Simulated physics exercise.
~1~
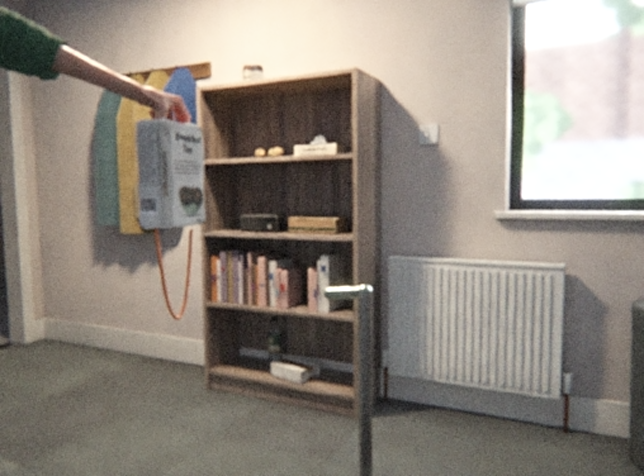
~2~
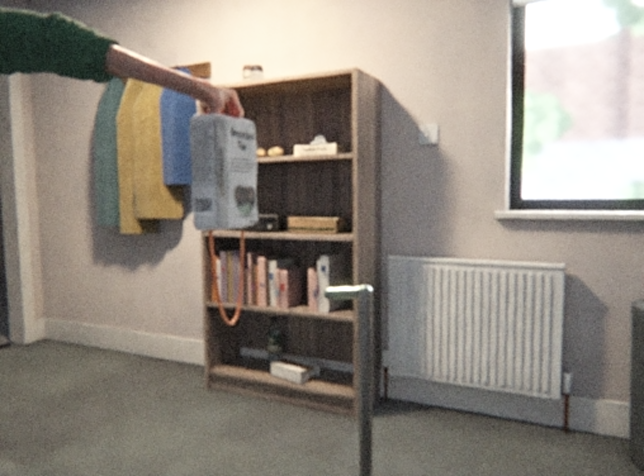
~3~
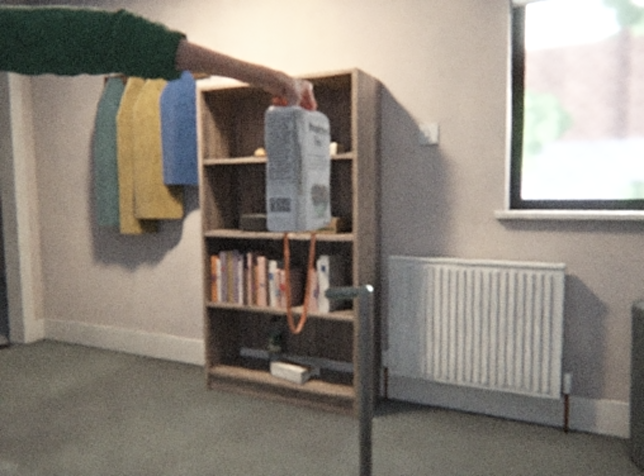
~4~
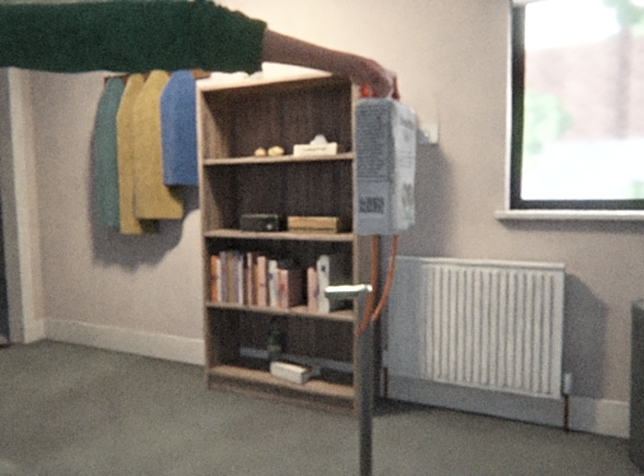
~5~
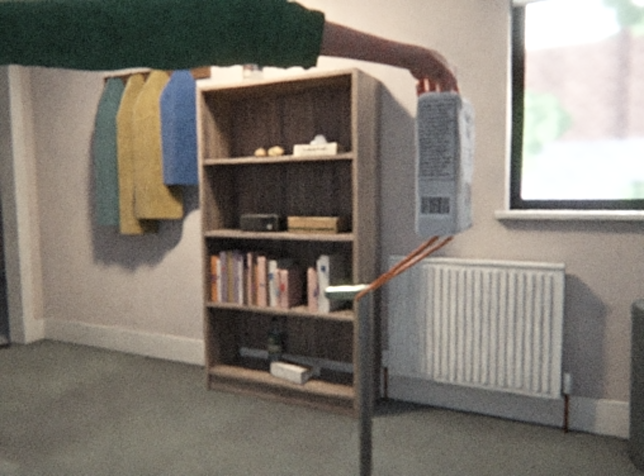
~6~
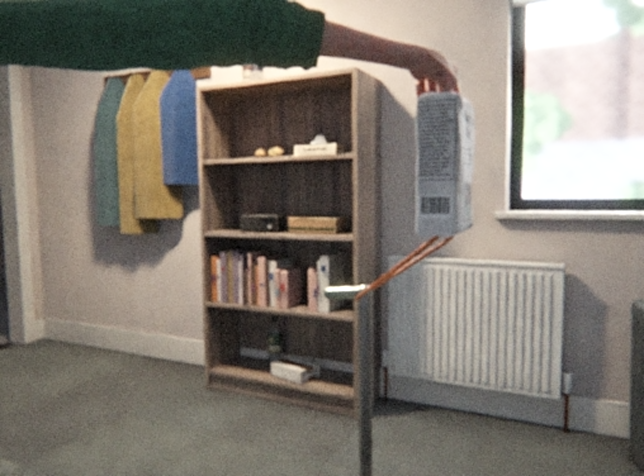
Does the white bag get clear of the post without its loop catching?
No, the orange loop catches on the hook of the post and pulls tight, so the bag is held just past it.
